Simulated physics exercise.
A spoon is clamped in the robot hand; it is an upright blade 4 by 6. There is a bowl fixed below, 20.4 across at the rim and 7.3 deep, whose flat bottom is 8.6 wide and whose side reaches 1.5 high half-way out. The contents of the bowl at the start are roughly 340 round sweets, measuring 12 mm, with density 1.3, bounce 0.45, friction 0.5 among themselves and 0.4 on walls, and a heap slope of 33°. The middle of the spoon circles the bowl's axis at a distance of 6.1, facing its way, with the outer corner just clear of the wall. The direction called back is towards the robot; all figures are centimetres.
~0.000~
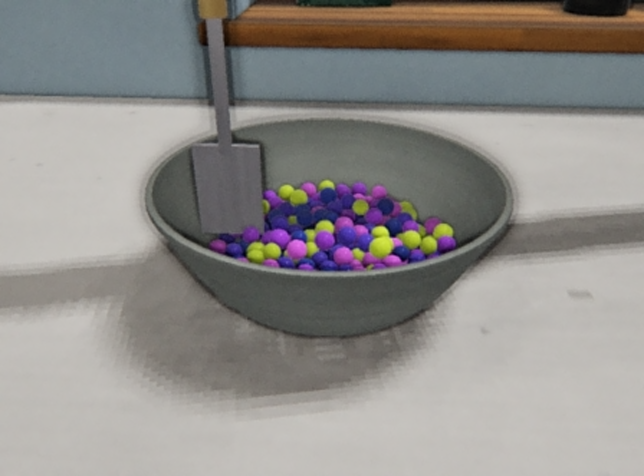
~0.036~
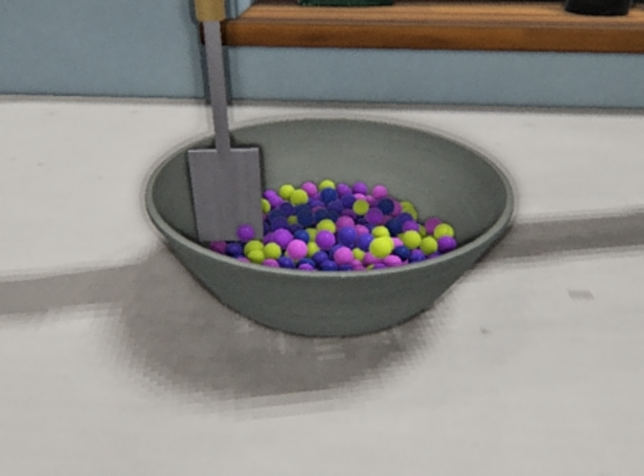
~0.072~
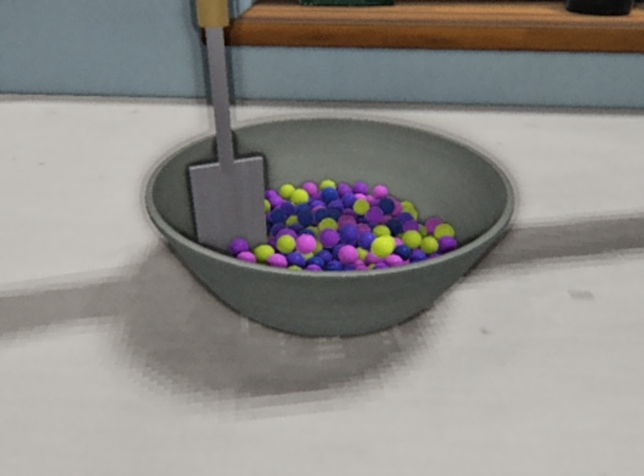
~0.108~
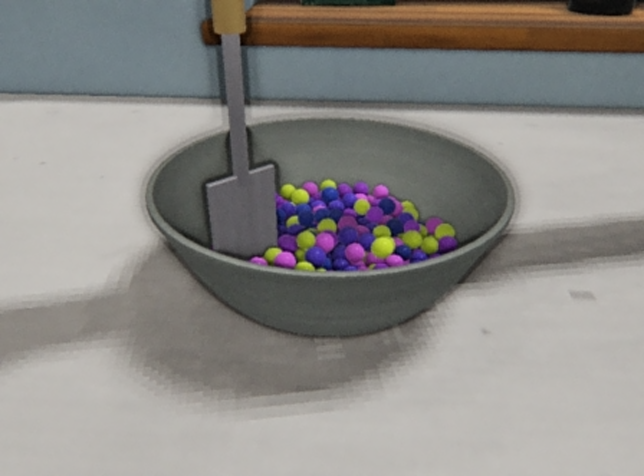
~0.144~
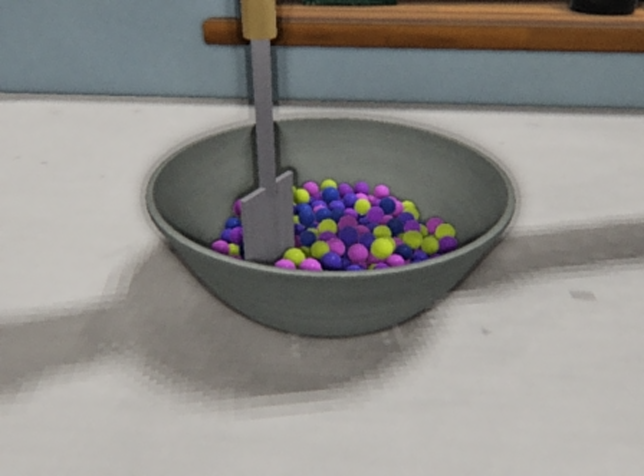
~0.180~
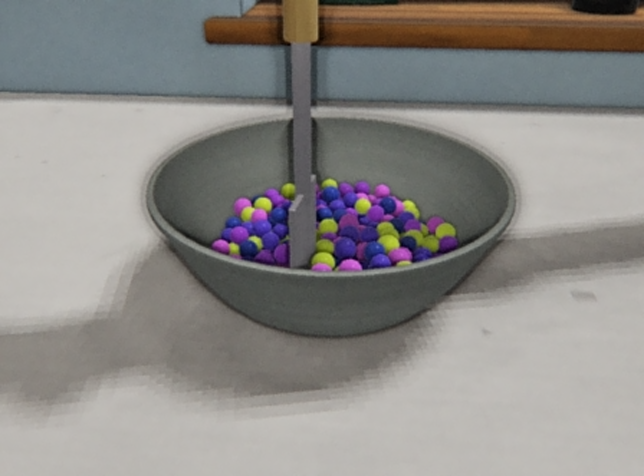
A flat grey metal blade on a thin shaft with a tan handle stands upright at the left inside a wide grey-green bowl, seen from slightly above on a pale countertop. Small purple, pink, blue and yellow-green balls lie heaped in the bowl, before a blue wall and wooden shelf. The blade sweeps rightward along the near side, turning edge-on and nudging the balls slightly, while the camera stays still.
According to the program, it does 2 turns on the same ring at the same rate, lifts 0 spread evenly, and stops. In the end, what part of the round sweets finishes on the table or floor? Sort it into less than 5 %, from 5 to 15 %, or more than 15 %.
It goes in from 5 to 15 %.
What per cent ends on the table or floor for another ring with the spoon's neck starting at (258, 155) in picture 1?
Table or floor share: Near 0 %.
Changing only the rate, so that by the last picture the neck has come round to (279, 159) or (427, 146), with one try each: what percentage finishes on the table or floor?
Near 5 in a hundred for the first and near 25 in a hundred for the second.
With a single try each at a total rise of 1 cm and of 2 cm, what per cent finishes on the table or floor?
0 and 0 %.
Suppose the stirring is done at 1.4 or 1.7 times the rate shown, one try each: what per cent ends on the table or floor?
I'd expect near 20 per cent, then near 25 per cent.
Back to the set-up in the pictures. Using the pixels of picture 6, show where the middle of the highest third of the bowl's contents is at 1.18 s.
I'd point to about (370, 182).
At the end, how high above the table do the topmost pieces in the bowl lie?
Around 6.5 cm above the table.
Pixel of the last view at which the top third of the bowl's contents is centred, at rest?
In the final view it lies around (267, 259).
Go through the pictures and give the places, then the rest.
The first frame shows spoon neck at (223, 120), 0° round; upper third of the load around (328, 234), from x 215 to 445, top at y 190; 338 in the bowl.
The second frame shows spoon neck at (221, 124), 8° round; upper third of the load around (327, 233), from x 215 to 445, top at y 190.
The third frame shows spoon neck at (224, 136), 26° round; upper third of the load around (328, 238), from x 215 to 445, top at y 190.
The fourth frame shows spoon neck at (239, 147), 44° round; upper third of the load around (330, 240), from x 220 to 445, top at y 190.
The fifth frame shows spoon neck at (266, 157), 62° round; upper third of the load around (337, 239), from x 220 to 445, top at y 190.
The sixth frame shows spoon neck at (303, 162), 81° round; upper third of the load around (348, 240), from x 220 to 450, top at y 190; 338 in the bowl.
By 0.68 s, 332° round, highest piece 9 above the table; 333 in the bowl, 4 on the table or floor, 1 in flight or on the tool.
By 1.18 s, 224° round, highest piece 9 above the table; 317 in the bowl, 19 on the table or floor, 2 in flight or on the tool.
By 1.63 s, 0° round, highest piece 7 above the table; 311 in the bowl, 27 on the table or floor.
By 2.33 s, 0° round, highest piece 6 above the table; 311 in the bowl, 27 on the table or floor.
Final count, 311 in the bowl, 27 on the table or floor. That is 8 % on the table or floor.
